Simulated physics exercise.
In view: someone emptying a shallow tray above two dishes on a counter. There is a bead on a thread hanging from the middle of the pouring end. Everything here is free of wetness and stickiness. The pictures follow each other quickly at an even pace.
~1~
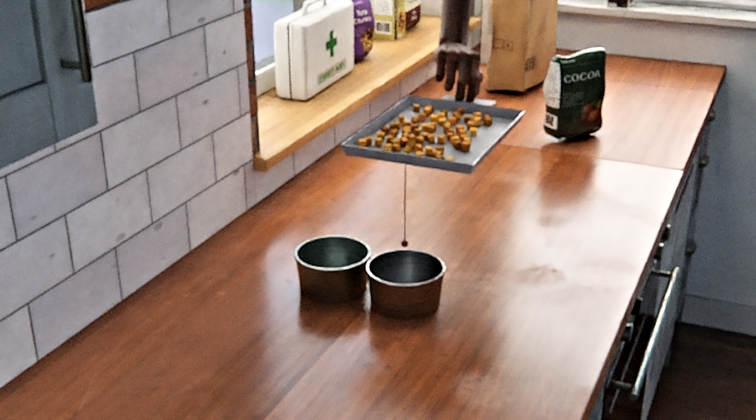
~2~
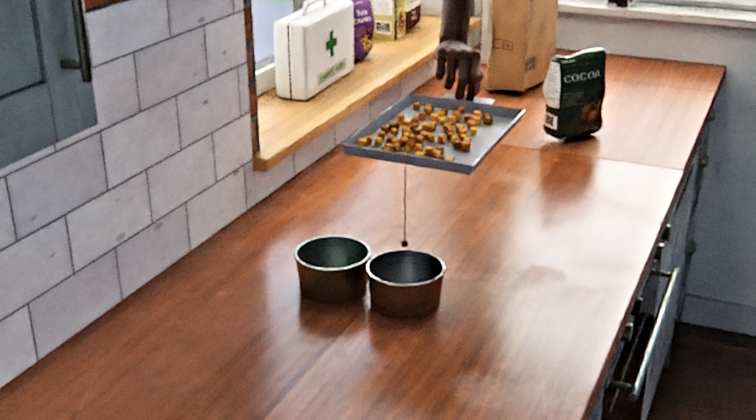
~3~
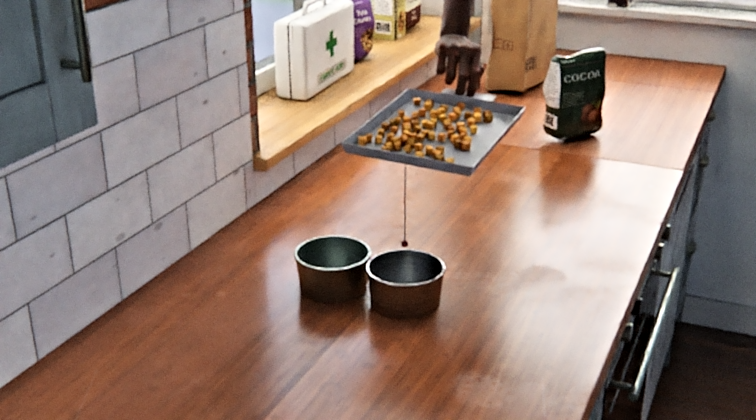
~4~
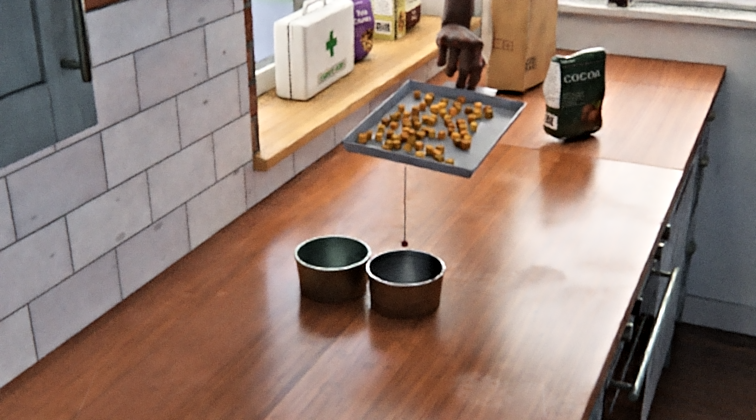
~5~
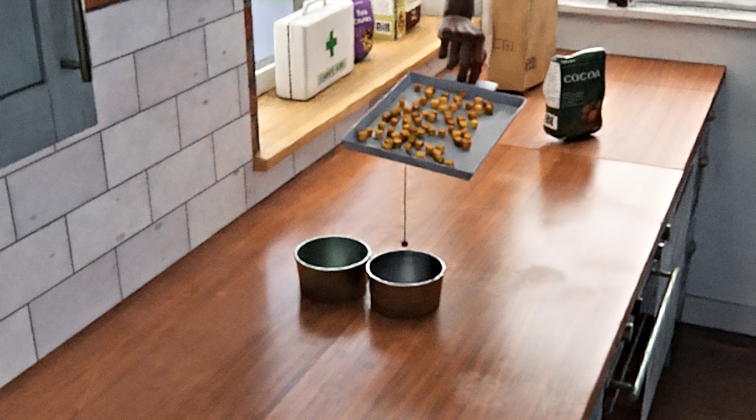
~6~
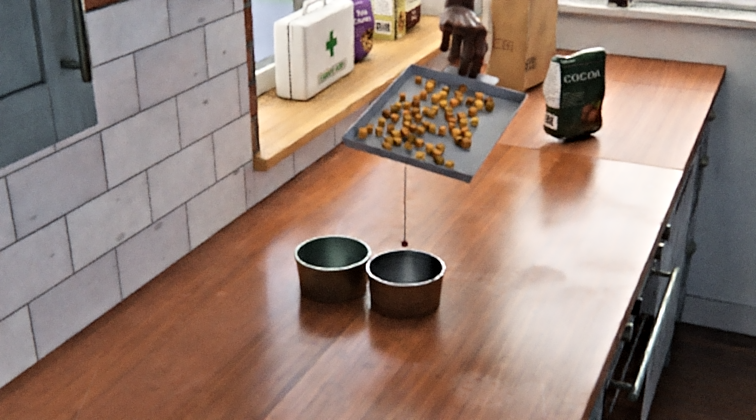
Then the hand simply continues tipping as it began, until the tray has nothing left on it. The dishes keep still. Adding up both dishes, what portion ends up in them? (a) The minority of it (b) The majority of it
a, the minority of it.
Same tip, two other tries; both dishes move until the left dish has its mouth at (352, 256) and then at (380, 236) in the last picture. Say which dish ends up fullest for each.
In the first position the right of the two, in the second the right of the two.
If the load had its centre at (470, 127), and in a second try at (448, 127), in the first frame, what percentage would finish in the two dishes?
Roughly 10 and 10 percent, in that order.
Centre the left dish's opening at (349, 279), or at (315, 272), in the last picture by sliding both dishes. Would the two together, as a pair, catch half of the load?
First shift, a minority share; second shift, a minority share.
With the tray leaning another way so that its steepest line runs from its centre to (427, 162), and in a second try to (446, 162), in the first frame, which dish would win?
Note: Place 1, the dish at the right; place 2, the dish at the right.
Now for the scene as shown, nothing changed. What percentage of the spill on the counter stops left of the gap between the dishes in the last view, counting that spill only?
Looks like close to 0 per cent of it.
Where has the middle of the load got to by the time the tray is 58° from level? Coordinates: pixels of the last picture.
The load is centred about (455, 153).
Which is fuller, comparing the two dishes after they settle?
Result: More in the right side.
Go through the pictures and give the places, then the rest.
Corners of the pouring end at (346, 144) and (470, 163), level; middle of the load at (426, 136), croutons; left dish at (316, 282); right dish at (391, 298); bead on its thread at (405, 244), in the first frame.
Corners of the pouring end at (346, 143) and (470, 163), level; middle of the load at (426, 136), in the second frame.
Corners of the pouring end at (346, 142) and (470, 165), tipped barely, lowest at the right corner; middle of the load at (426, 134), in the third frame.
Corners of the pouring end at (346, 140) and (470, 168), tipped a little, lowest at the right corner; middle of the load at (426, 131), in the fourth frame.
Corners of the pouring end at (347, 138) and (470, 170), tipped a little, lowest at the right corner; middle of the load at (426, 128), in the fifth frame.
Corners of the pouring end at (347, 136) and (470, 173), tipped a little, lowest at the right corner; middle of the load at (427, 125); left dish at (316, 282); right dish at (391, 298), in the sixth frame.
Soon, tray tipped steeply; nearly all on the tray; a stray few in the air.
A while on, tray tipped right over; nearly all on the tray; a stray few outside both; a stray few in the air.
Towards the end, tray tipped past a quarter turn; about a third in the right dish; about two thirds outside both.
Finally, tray tipped past a quarter turn; about a third in the right dish; none in the left dish; about two thirds outside both.
